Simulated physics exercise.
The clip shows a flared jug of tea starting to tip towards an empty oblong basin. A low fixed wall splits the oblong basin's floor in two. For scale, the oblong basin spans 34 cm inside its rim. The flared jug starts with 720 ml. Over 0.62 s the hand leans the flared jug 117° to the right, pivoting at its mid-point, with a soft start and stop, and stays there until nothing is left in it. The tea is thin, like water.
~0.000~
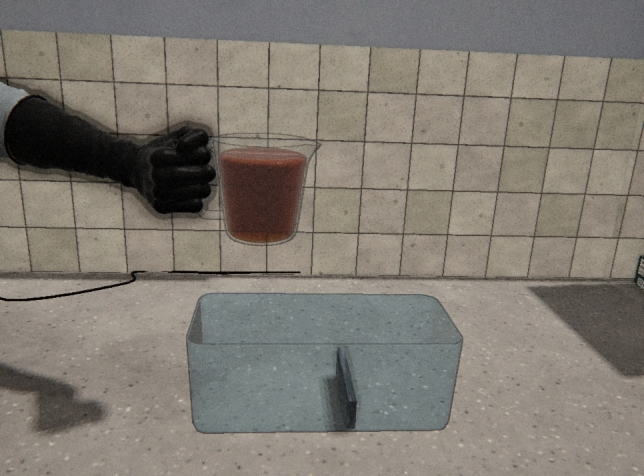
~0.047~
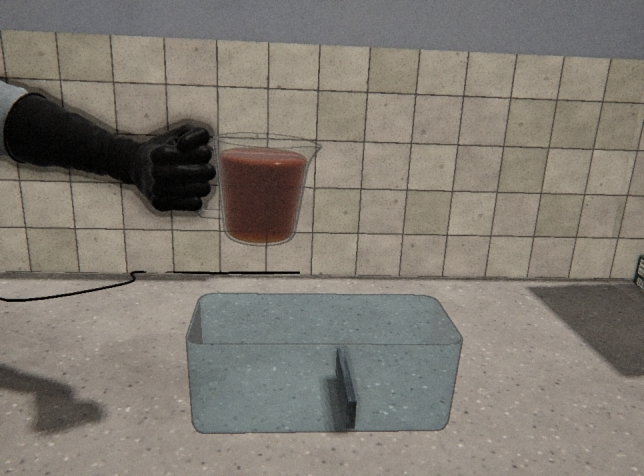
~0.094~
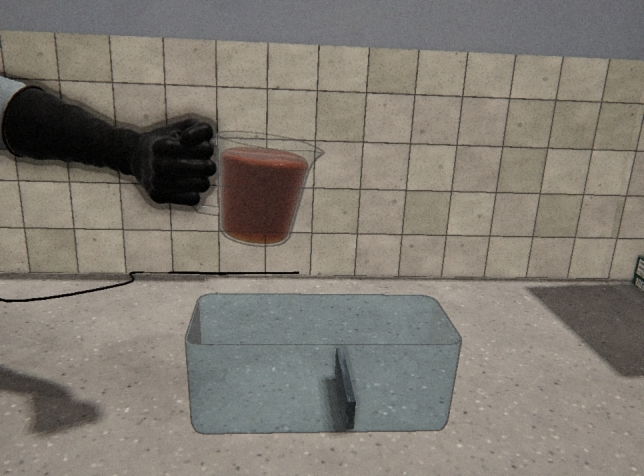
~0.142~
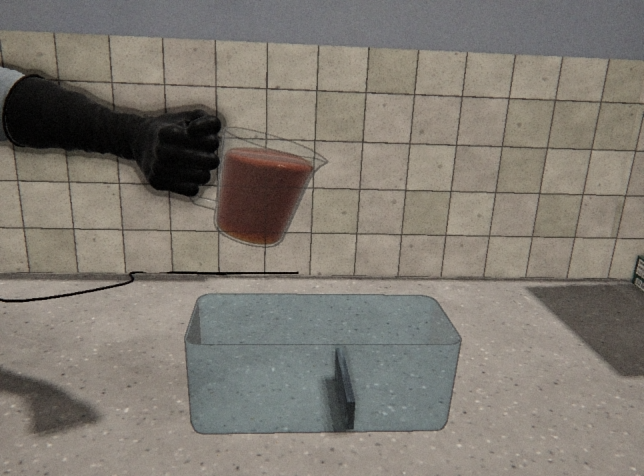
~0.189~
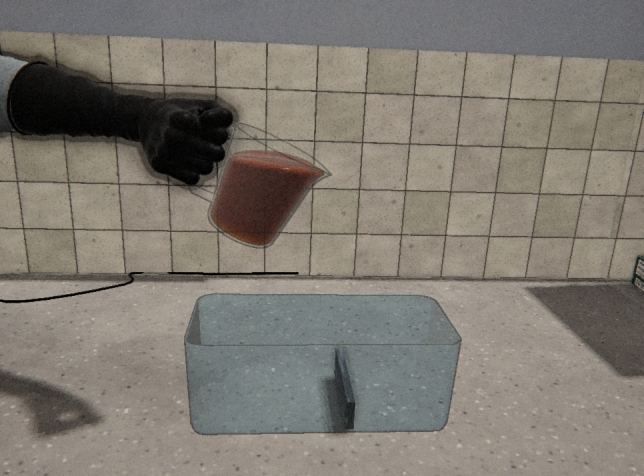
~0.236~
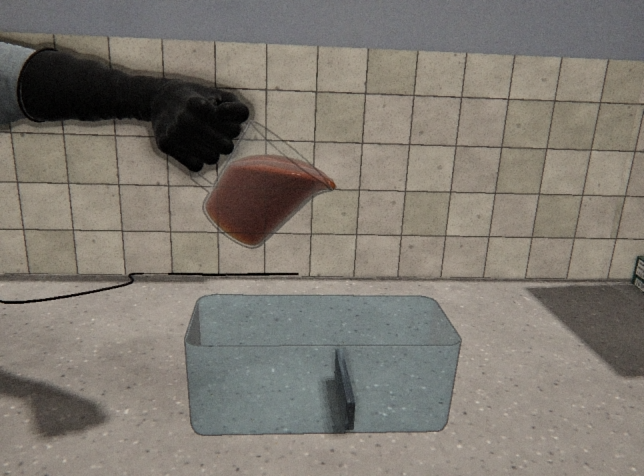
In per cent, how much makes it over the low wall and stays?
About 57 per cent.
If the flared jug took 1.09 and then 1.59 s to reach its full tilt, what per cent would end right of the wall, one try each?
In turn about 75 and 80 per cent.
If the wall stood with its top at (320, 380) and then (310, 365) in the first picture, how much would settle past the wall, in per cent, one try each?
In turn about 85 and 90 per cent.
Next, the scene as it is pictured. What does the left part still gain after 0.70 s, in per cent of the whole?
Near 12 in a hundred.
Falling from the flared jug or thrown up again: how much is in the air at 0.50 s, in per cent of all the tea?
About 36 per cent.
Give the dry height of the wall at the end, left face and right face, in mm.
Left about 32 mm, right about 18 mm.
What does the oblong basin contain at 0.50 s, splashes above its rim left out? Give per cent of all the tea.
Some 26 per cent.
By 0.50 s the tilt is 107° and 40 per cent is still to pour, 0 is left of the wall and 25 right of it.
By 0.70 s the tilt is 117° and 3 per cent is still to pour, 28 is left of the wall and 57 right of it.
By 0.90 s the tilt is 117° and 0 per cent is still to pour, 38 is left of the wall and 58 right of it.
By 1.12 s the tilt is 117° and 0 per cent is still to pour, 40 is left of the wall and 57 right of it.
At rest 40 per cent lies left of the wall, 57 right of it and 3 outside.
